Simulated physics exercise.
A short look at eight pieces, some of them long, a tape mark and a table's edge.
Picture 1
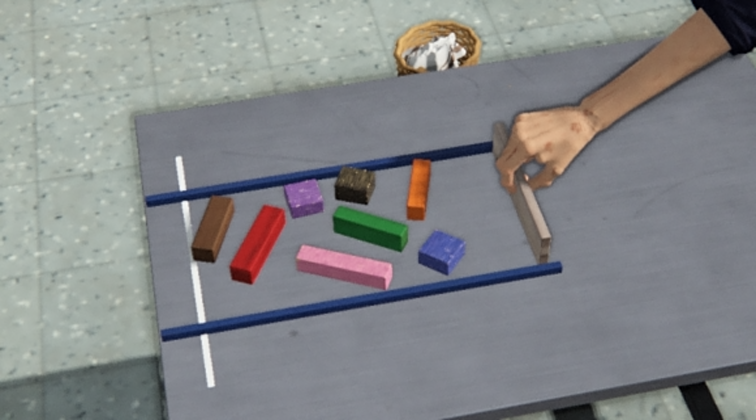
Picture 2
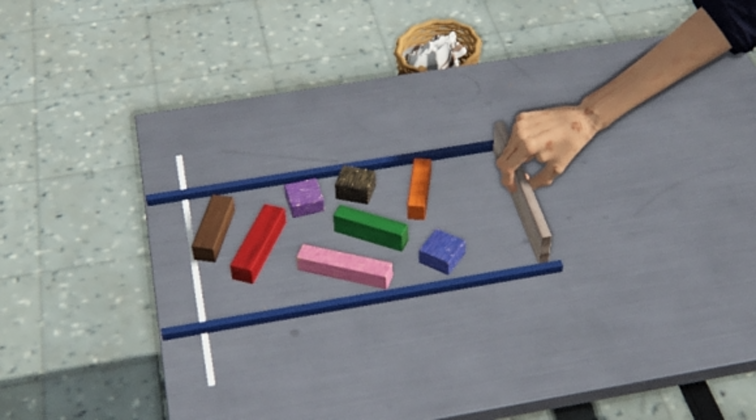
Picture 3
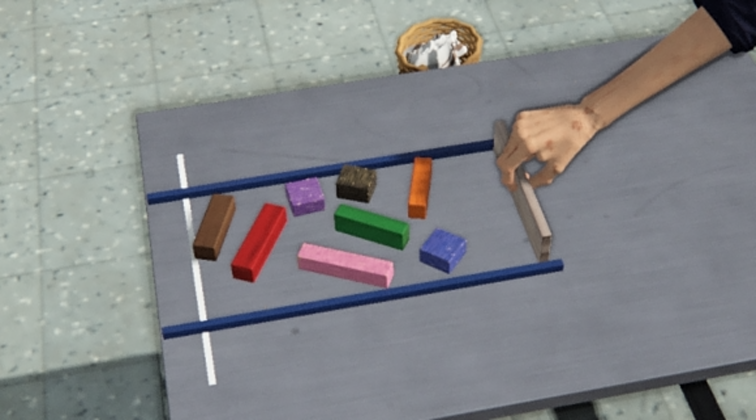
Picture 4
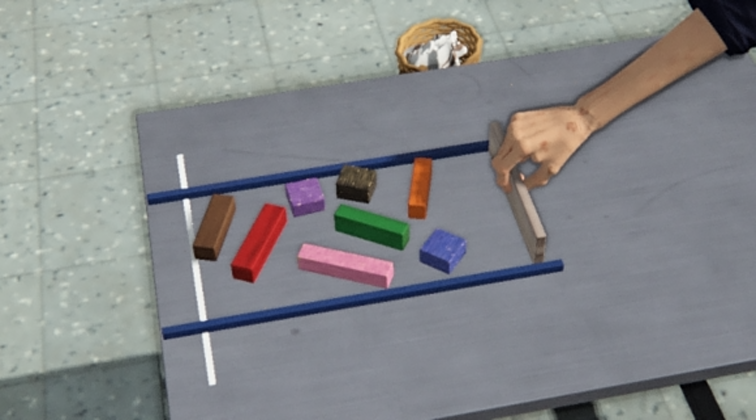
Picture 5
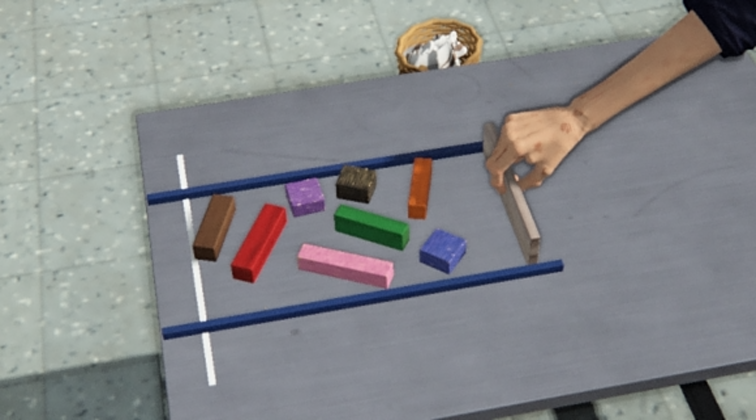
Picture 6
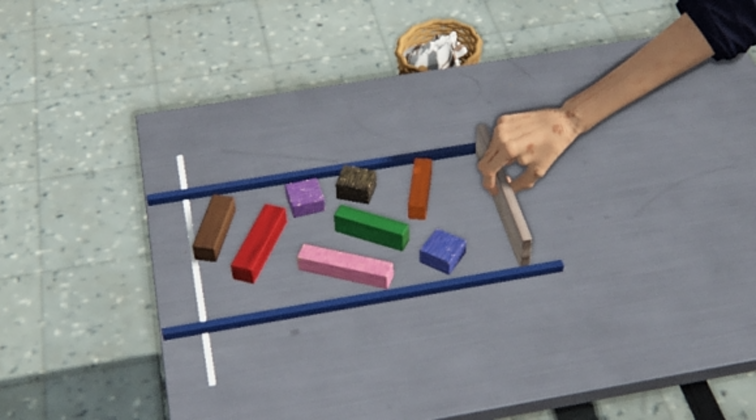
In this clip, a hand holds a light wooden board upright between two blue rails on a gray table, then slides it slightly left, while the colored blocks and sticks near a white tape line stay still.
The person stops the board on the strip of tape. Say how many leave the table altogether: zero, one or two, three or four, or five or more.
Outcome: The number that fall off is three or four.
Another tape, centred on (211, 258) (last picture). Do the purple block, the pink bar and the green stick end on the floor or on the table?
The purple block is lost; the pink bar stays on; the green stick does not fall.
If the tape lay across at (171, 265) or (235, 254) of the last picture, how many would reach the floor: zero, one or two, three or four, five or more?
Taking them in turn, five or more; 1 or 2.
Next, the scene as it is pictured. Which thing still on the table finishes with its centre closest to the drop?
The black block ends nearest.
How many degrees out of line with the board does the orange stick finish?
Near 0 degrees.
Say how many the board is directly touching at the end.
That makes 3.
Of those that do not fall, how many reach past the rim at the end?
Overhanging: 2.
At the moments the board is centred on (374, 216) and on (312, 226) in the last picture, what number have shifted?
6 and 8.
Soon after, none off yet; brown stick at rest near (215, 228); red stick at rest near (260, 243); purple block at rest near (305, 198).
After that, none off yet; brown stick displaced a little near (187, 234); red stick displaced a little near (213, 247); purple block displaced well along near (212, 204).
In the end, the number that fall off is three or four; gone, pink bar, purple block, red stick and brown stick.
